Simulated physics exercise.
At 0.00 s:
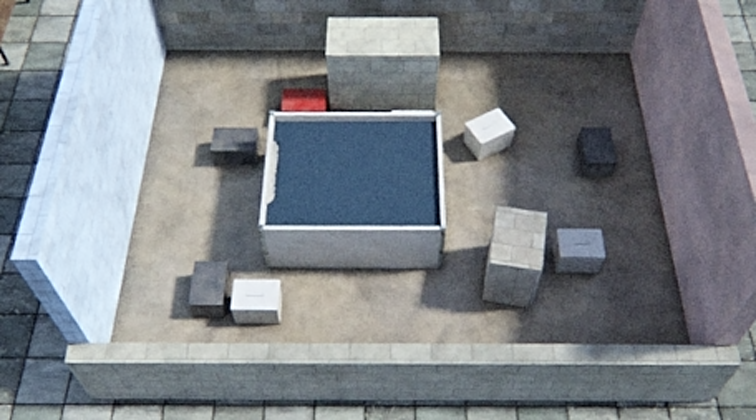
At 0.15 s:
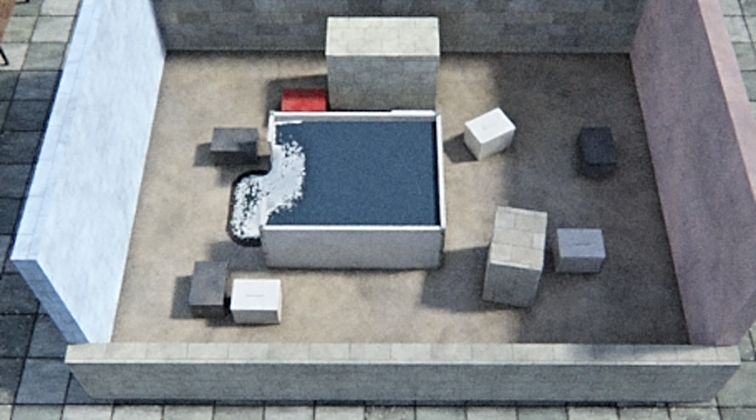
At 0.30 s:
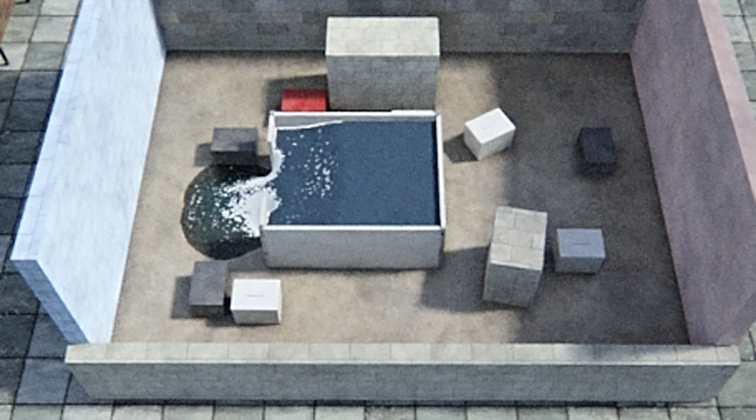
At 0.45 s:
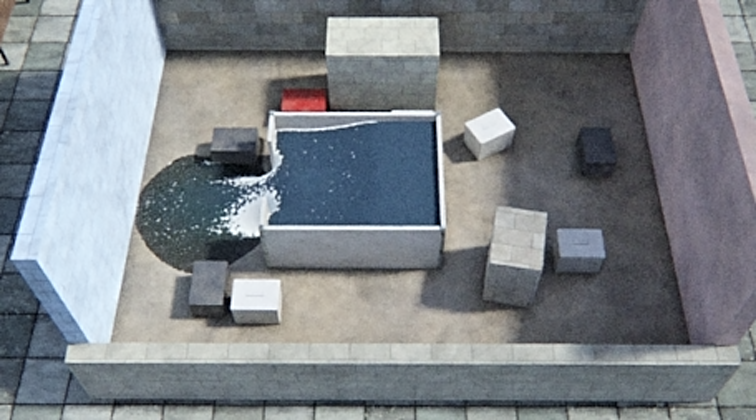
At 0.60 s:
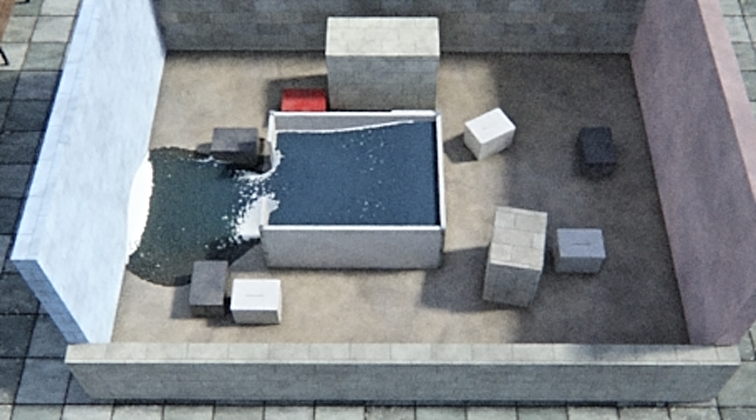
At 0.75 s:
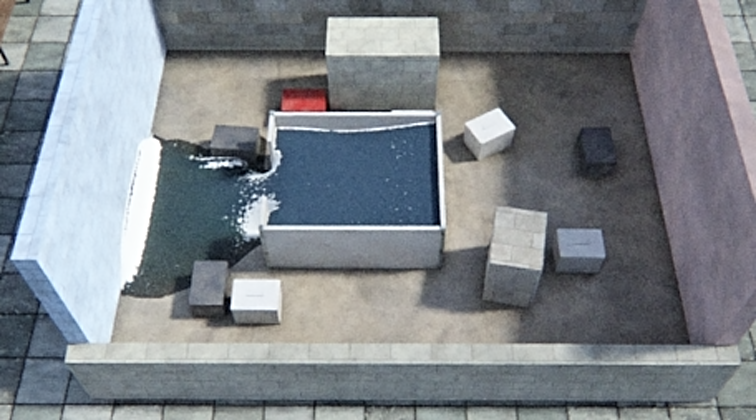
A walled yard holds an open tank whose left side breaks, and water spreads leftward to the wall.
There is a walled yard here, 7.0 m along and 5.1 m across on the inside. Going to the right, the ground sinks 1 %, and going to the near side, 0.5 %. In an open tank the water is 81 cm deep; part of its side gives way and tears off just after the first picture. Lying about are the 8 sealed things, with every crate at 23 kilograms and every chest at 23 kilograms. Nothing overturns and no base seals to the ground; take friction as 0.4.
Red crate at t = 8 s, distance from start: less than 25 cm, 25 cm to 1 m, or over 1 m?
It ends some way off.
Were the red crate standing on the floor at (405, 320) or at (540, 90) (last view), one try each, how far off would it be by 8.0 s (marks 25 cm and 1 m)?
Run one, it gets swept far; run two, it remains planted.
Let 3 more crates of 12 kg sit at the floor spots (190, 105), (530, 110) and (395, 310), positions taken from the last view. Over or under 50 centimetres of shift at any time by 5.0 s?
First beyond, then within, then beyond.
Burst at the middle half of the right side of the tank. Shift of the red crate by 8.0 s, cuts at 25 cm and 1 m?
From there, the red crate remains planted.
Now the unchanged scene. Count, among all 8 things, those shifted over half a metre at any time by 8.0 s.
My count gives 4.
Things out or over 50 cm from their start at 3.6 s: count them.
It comes to 0.
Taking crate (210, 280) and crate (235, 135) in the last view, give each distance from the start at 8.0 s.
Taking them in turn, the shifts are 50 cm and 10 cm.
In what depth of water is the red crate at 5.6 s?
I'd say around 8 cm.
After 1.6 s the red crate is near (304, 100), 0.0 m from its start, aground; 0 afloat.
After 3.6 s the red crate is near (301, 113), 0.2 m from its start, aground; 0 afloat.
After 5.6 s the red crate is near (290, 127), 0.5 m from its start, aground; 0 afloat.
After 8.0 s the red crate is near (287, 127), 0.5 m from its start, aground; 0 afloat.
